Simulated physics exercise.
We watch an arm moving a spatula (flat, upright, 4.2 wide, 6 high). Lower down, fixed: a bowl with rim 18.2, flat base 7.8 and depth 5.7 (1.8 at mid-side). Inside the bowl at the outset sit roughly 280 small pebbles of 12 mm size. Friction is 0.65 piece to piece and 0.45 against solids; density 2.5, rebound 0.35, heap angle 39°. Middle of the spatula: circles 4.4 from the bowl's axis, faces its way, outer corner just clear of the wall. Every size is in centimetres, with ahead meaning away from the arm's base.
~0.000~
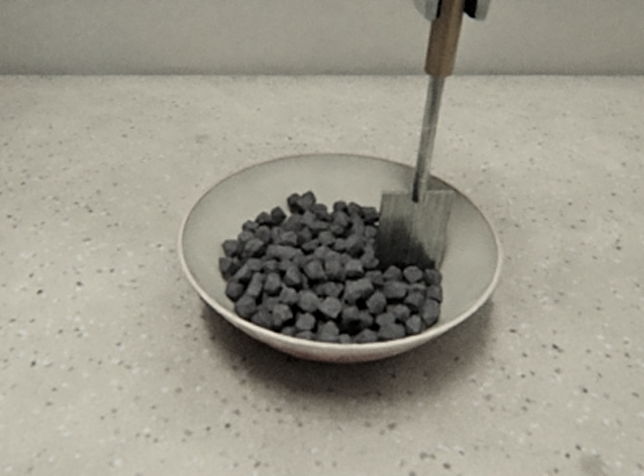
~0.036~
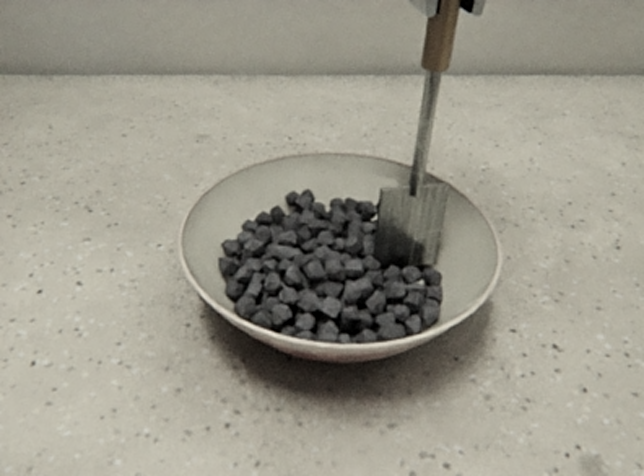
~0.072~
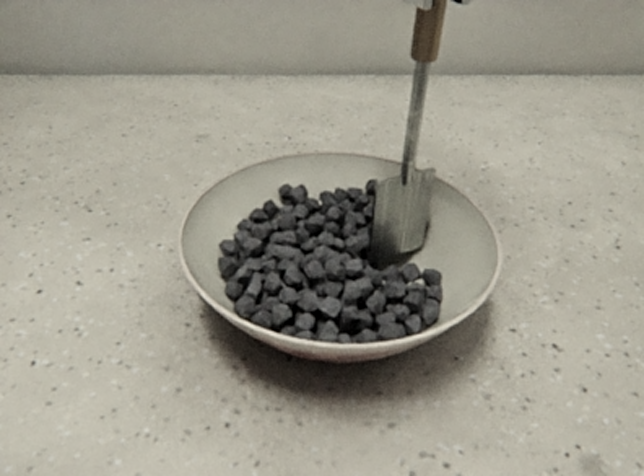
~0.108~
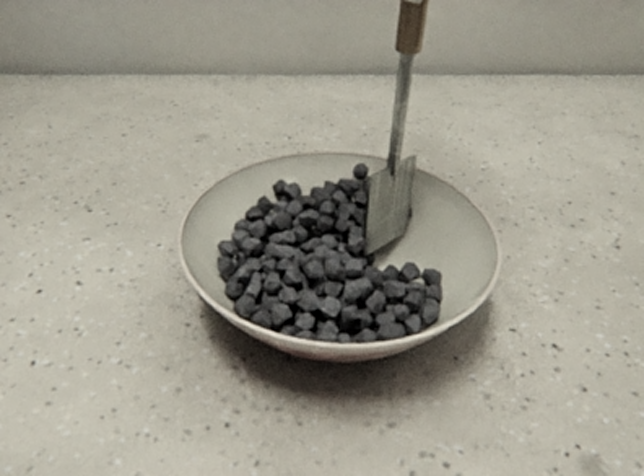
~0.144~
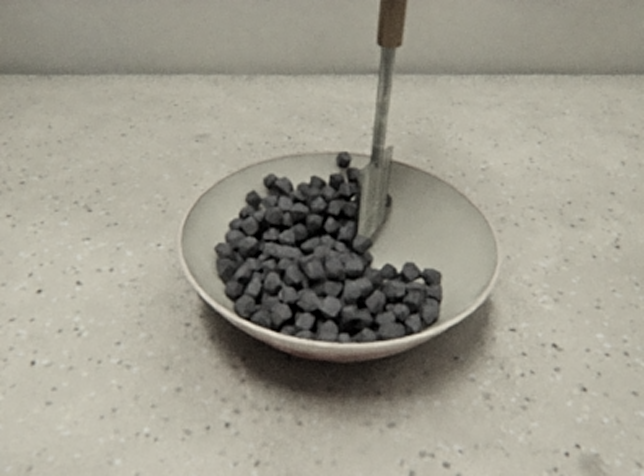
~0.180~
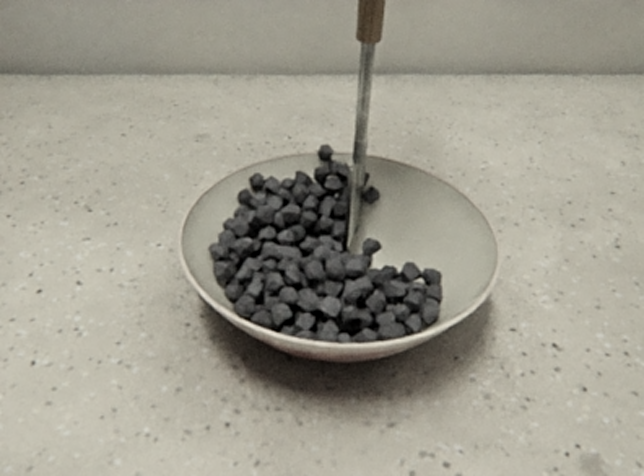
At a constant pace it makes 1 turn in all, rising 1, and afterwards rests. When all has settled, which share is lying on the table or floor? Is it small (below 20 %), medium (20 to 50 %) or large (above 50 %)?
It is small.
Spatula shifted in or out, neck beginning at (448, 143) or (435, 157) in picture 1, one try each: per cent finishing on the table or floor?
First try about 0 per cent, second try about 10 per cent.
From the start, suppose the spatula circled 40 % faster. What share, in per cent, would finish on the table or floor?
Near 15 in a hundred, it would be.
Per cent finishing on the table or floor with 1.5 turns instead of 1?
20 %.
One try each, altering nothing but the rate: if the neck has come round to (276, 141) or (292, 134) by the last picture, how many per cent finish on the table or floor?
Some 30 and 30 %.
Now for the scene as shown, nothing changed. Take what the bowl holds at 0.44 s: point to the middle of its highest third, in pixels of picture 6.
Roughly pixel (248, 270).
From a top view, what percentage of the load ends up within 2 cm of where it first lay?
20 %.
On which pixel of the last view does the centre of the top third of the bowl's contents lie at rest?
About (397, 227).
By 0.44 s, 182° round, highest piece 8 above the table; 268 in the bowl, 4 on the table or floor, 5 in flight or on the tool.
By 0.70 s, 295° round, highest piece 8 above the table; 250 in the bowl, 23 on the table or floor, 4 in flight or on the tool.
By 1.03 s, 0° round, highest piece 7 above the table; 242 in the bowl, 35 on the table or floor.
By 1.73 s, 0° round, highest piece 7 above the table; 242 in the bowl, 35 on the table or floor.
Final count, 242 in the bowl, 35 on the table or floor. That is 13 % on the table or floor.
